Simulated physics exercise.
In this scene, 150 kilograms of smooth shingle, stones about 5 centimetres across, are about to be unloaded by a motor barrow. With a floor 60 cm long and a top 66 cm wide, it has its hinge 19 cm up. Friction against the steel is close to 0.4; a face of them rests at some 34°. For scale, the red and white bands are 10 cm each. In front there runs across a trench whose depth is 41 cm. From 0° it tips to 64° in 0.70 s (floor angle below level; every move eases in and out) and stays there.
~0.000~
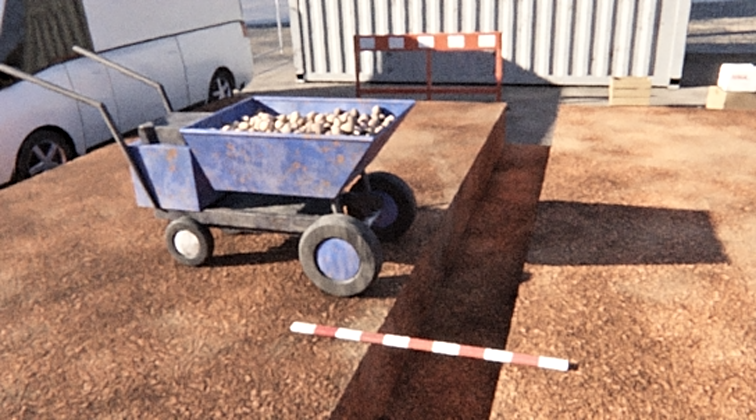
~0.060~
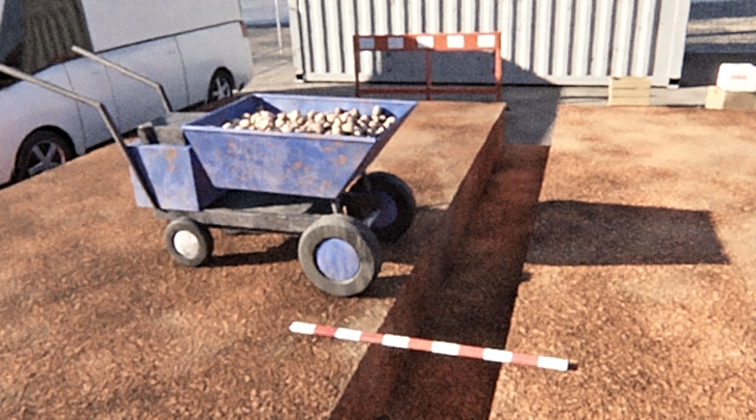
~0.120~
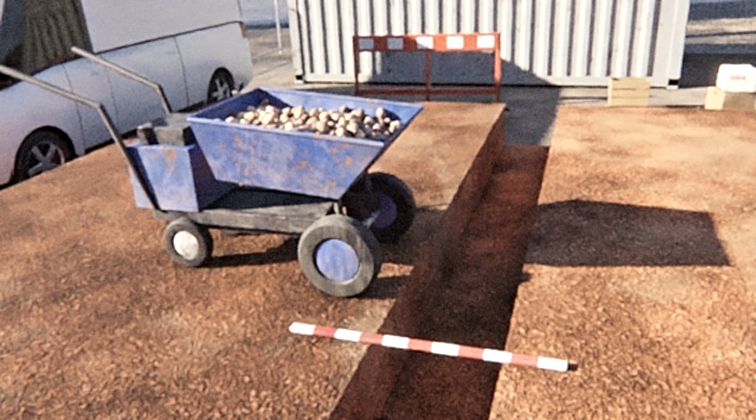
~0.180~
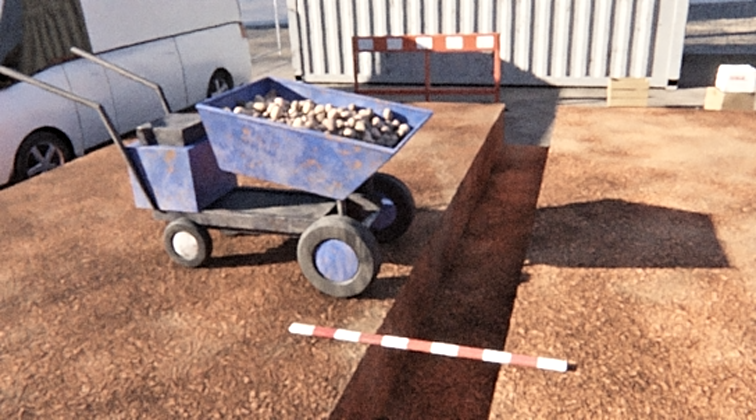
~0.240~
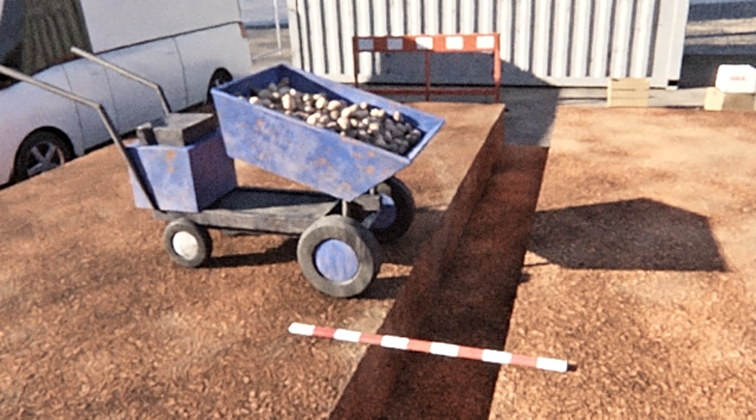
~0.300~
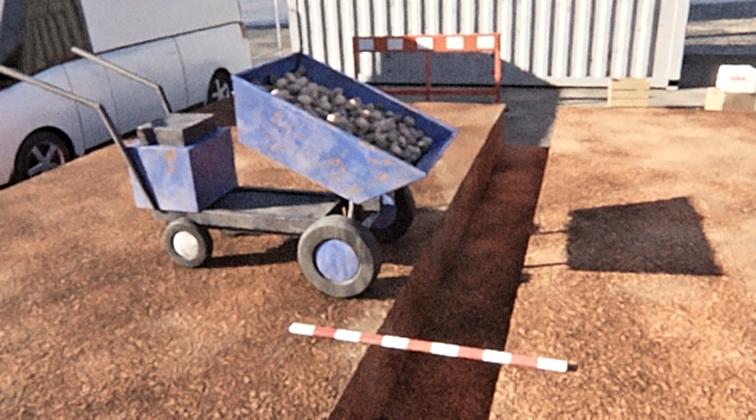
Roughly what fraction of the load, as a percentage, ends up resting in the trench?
Roughly 42 per cent of the load.
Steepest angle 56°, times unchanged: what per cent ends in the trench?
I'd guess some 30 in a hundred.
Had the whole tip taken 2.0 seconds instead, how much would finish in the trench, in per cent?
Estimate: About 60 %.
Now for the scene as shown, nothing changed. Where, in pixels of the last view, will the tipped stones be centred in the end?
The middle should be near (546, 282).
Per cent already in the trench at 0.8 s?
Around 10 per cent of it, at that instant.
After 0.5 s the floor is at 54°; 100 % in the skip; the foremost stones are at (457, 200).
After 0.8 s the floor is at 64°; 77 % in the skip, 11 % in the trench, 12 % past the trench; the foremost stones are at (560, 276).
After 1.1 s the floor is at 64°; 30 % in the skip, 14 % in the trench, 56 % past the trench; the foremost stones are at (737, 302).
After 3.1 s the floor is at 64°; 0 % in the skip, 42 % in the trench, 58 % past the trench; the foremost stones are past the picture's edge.
